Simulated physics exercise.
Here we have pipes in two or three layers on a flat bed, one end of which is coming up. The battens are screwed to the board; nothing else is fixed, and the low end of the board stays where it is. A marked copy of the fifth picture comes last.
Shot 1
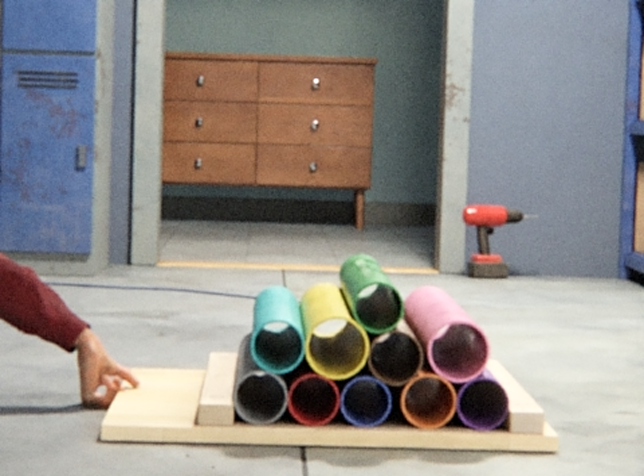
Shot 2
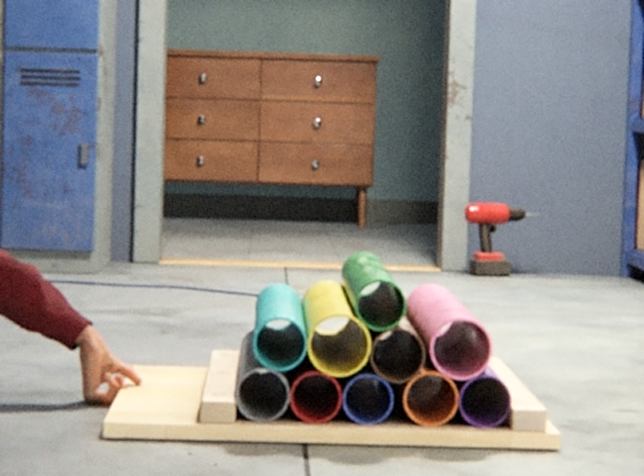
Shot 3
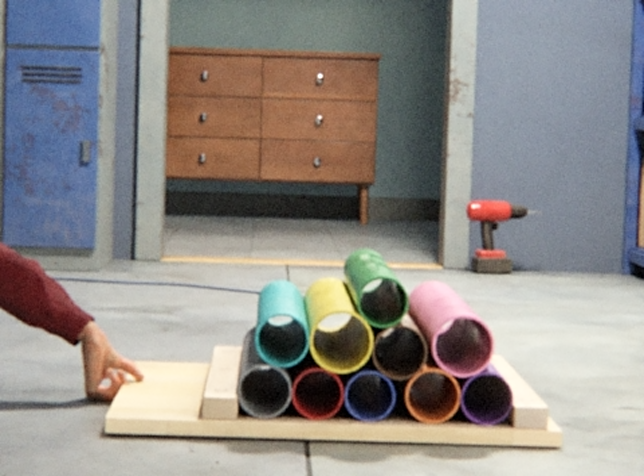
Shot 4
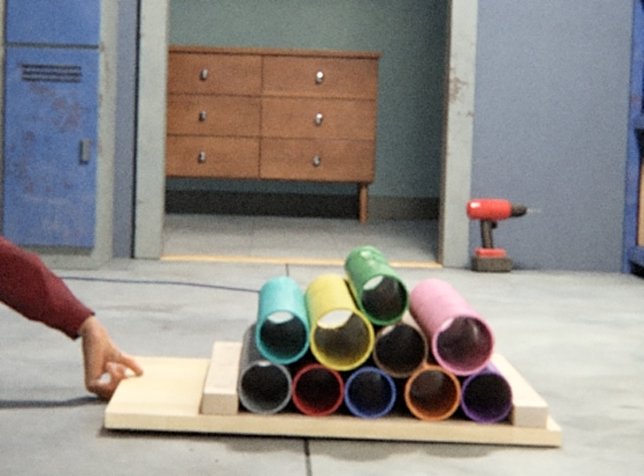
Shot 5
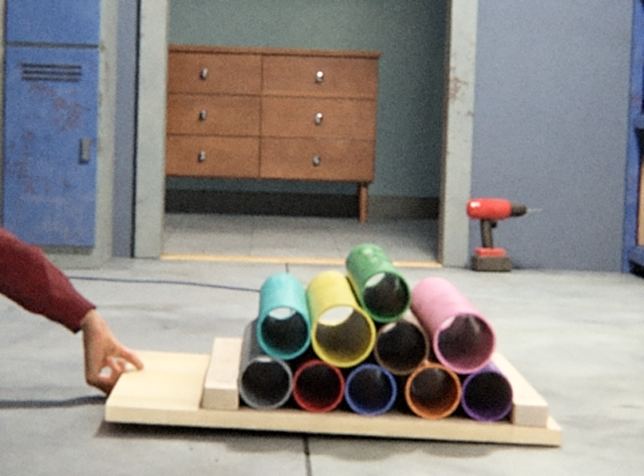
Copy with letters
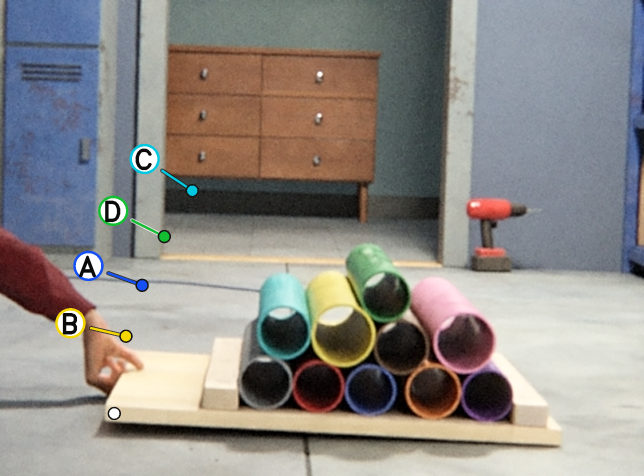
On a grey floor before a doorway with a wooden dresser beyond, coloured pipes sit stacked in layers between battens on a flat board, a red drill standing behind. A hand in a dark red sleeve holds the board's left end, then raises it slightly, and the pipes tilt a little with it.
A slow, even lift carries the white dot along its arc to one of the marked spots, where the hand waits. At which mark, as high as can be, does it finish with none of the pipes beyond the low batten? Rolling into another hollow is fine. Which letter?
B is the limit.
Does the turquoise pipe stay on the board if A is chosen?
Yes, with A.
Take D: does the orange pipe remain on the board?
The orange pipe: Yes.
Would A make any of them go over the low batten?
Yes.
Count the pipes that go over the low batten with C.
The count is five.
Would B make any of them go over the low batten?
At B: No.
On the marked copy, A at (142, 285); B at (126, 336); C at (192, 191); D at (165, 236); the white dot at (114, 413).
Following B. Soon after the start, board at 11°.
Later, board at 12°.
In the end, board at 12°, none over the low batten.
As for the rest, A two over the low batten (brown, pink); C five over the low batten; D five over the low batten.
